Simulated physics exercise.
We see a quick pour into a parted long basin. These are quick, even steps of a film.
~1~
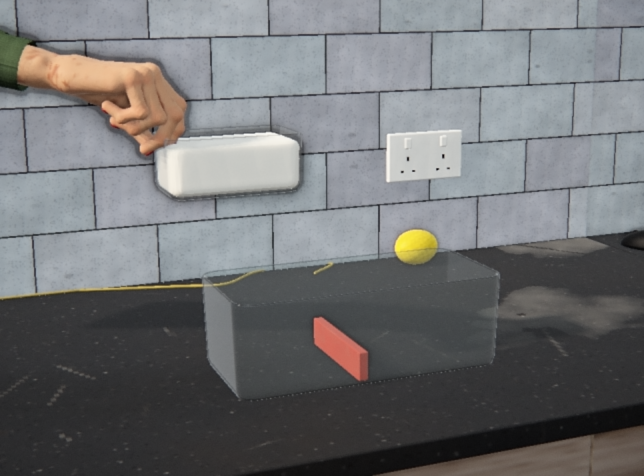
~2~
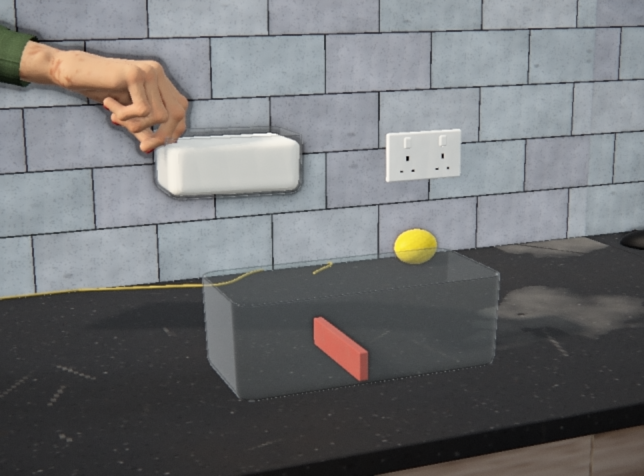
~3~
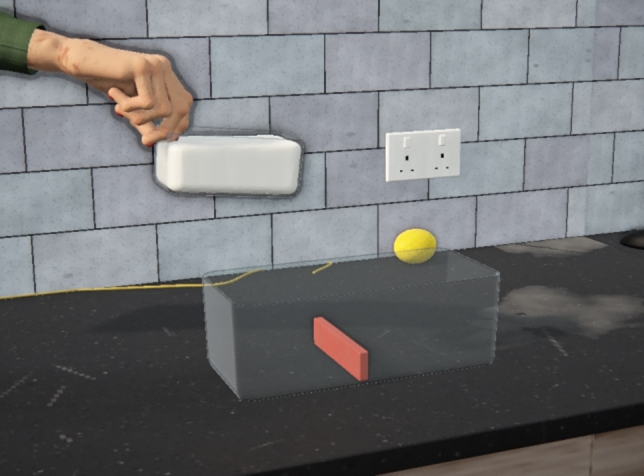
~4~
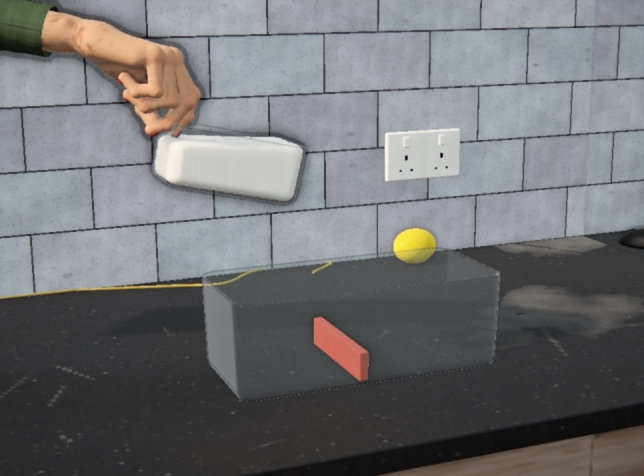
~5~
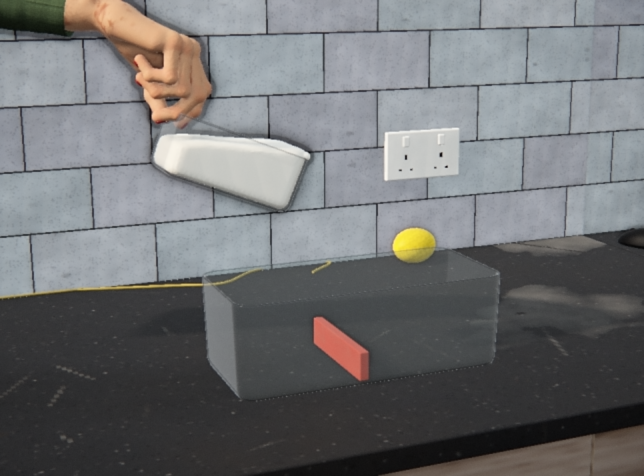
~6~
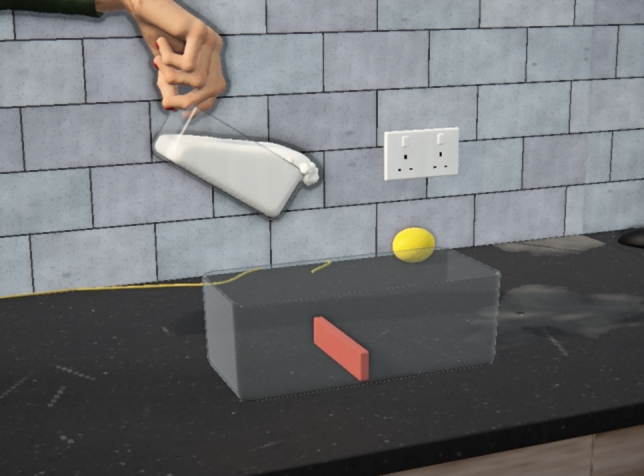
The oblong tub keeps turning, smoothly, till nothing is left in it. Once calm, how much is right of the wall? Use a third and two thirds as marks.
In the end from a third to two thirds is right of the wall.
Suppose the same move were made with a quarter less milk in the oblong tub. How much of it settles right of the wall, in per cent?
Roughly 45 in a hundred.
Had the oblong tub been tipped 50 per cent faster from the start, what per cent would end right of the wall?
It comes to 40 per cent or so.
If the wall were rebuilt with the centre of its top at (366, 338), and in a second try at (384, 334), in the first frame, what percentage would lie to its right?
Roughly 25 per cent, and 20 per cent.
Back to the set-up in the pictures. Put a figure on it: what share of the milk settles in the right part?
Near 60 %.
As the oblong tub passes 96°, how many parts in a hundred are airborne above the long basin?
About 35 per cent.
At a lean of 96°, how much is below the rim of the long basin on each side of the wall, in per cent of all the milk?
Left: 10 %. Right: 40 %.
A moment on, the tilt is 96° and 11 per cent is still to pour, 11 is left of the wall and 41 right of it.
Next, the tilt is 112° and 2 per cent is still to pour, 36 is left of the wall and 58 right of it.
Then the tilt is 112° and 0 per cent is still to pour, 39 is left of the wall and 59 right of it.
Later the tilt is 112° and 0 per cent is still to pour, 40 is left of the wall and 58 right of it.
At rest 40 per cent lies left of the wall, 58 right of it and 2 outside.
